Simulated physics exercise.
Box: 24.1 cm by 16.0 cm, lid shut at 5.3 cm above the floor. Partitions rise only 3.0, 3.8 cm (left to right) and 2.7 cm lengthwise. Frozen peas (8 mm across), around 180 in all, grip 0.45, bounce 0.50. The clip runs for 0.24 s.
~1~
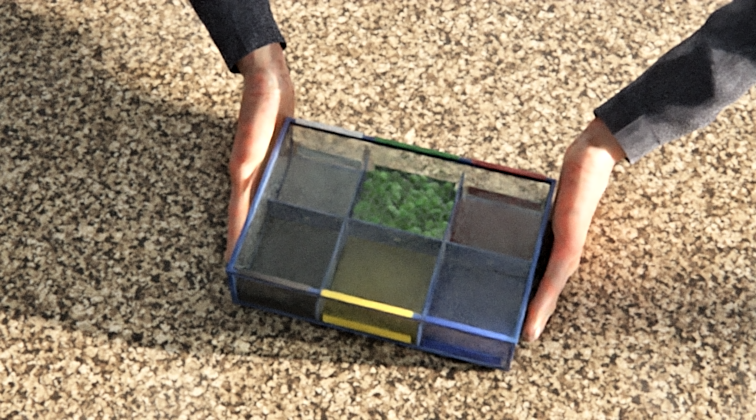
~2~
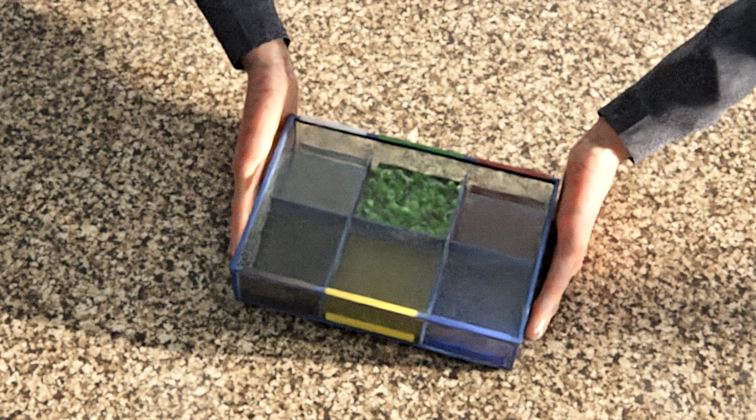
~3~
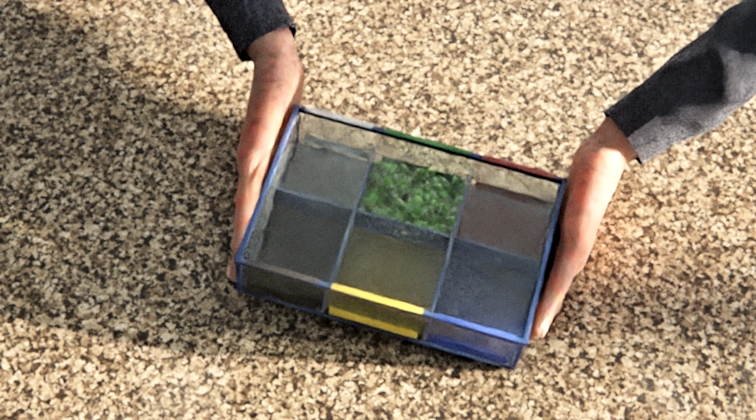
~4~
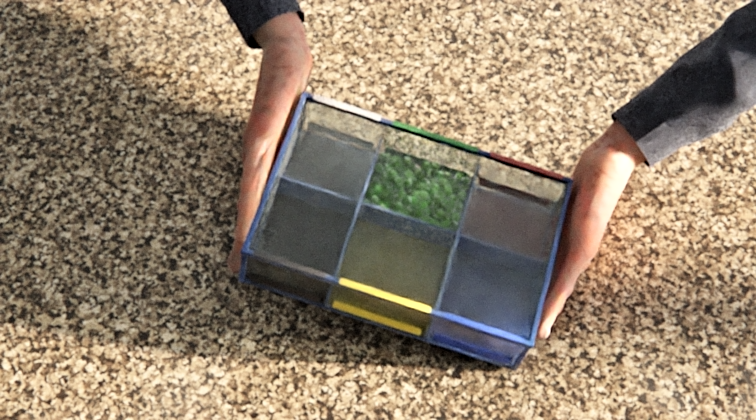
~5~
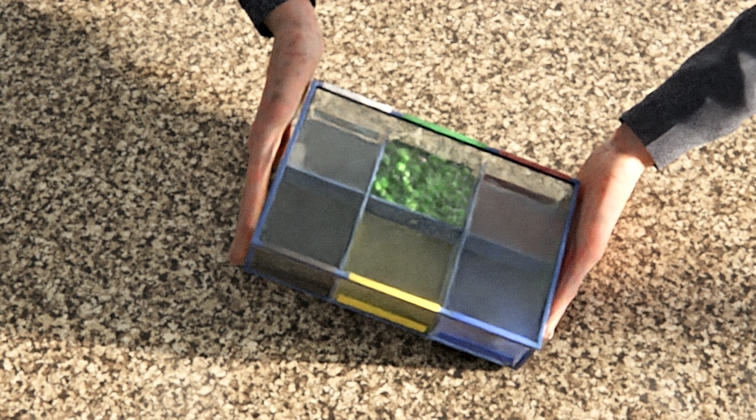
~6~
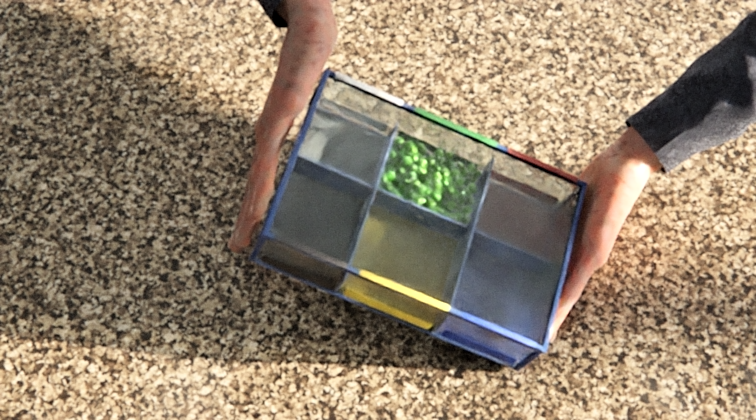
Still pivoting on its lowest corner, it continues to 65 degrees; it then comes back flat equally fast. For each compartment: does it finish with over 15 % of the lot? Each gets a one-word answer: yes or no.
My answers are red no, blue no, green yes, yellow no, white no, black no.
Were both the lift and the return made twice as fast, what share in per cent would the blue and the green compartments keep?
Then: Blue 5; green 75.
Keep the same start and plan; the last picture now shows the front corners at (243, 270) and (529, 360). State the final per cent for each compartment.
Result - red: 0 %; blue: 10 %; green: 70 %; yellow: 25 %; white: 0 %; black: 0 %.
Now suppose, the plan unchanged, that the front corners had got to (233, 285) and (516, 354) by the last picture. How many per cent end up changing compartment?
My guess is close to 25 per cent.
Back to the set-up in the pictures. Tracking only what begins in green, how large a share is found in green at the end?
It works out to near 90 percent.
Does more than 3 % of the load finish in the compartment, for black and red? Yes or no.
Black: False; red: True.
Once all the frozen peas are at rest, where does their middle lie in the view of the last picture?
I'd put it at about (440, 217).
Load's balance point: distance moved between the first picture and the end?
About 2.5 cm.
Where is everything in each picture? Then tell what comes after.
The first frame shows box tilt 0 degrees, front corners at (232, 269) and (512, 340); green 100 %.
The second frame shows box tilt 1 degrees, front corners at (235, 267) and (517, 340).
The third frame shows box tilt 4 degrees, front corners at (240, 259) and (522, 340), lowest corner right front.
The fourth frame shows box tilt 9 degrees, front corners at (247, 250) and (529, 342), lowest corner right front.
The fifth frame shows box tilt 14 degrees, front corners at (257, 241) and (536, 344), lowest corner right front.
The sixth frame shows box tilt 19 degrees, front corners at (268, 233) and (542, 347), lowest corner right front; green 100 %.
Then, 0.57 s after the last picture, tilt 63 degrees; red 5 %, green 95 %.
Then, 0.95 s after the last picture, tilt 26 degrees; red 5 %, green 90 %, yellow 5 %.
Then, 1.41 s after the last picture, tilt 0 degrees; red 5 %, green 90 %, yellow 5 %.
In the end, red 5 %, blue 0 %, green 90 %, yellow 5 %, white 0 %, black 0 %.
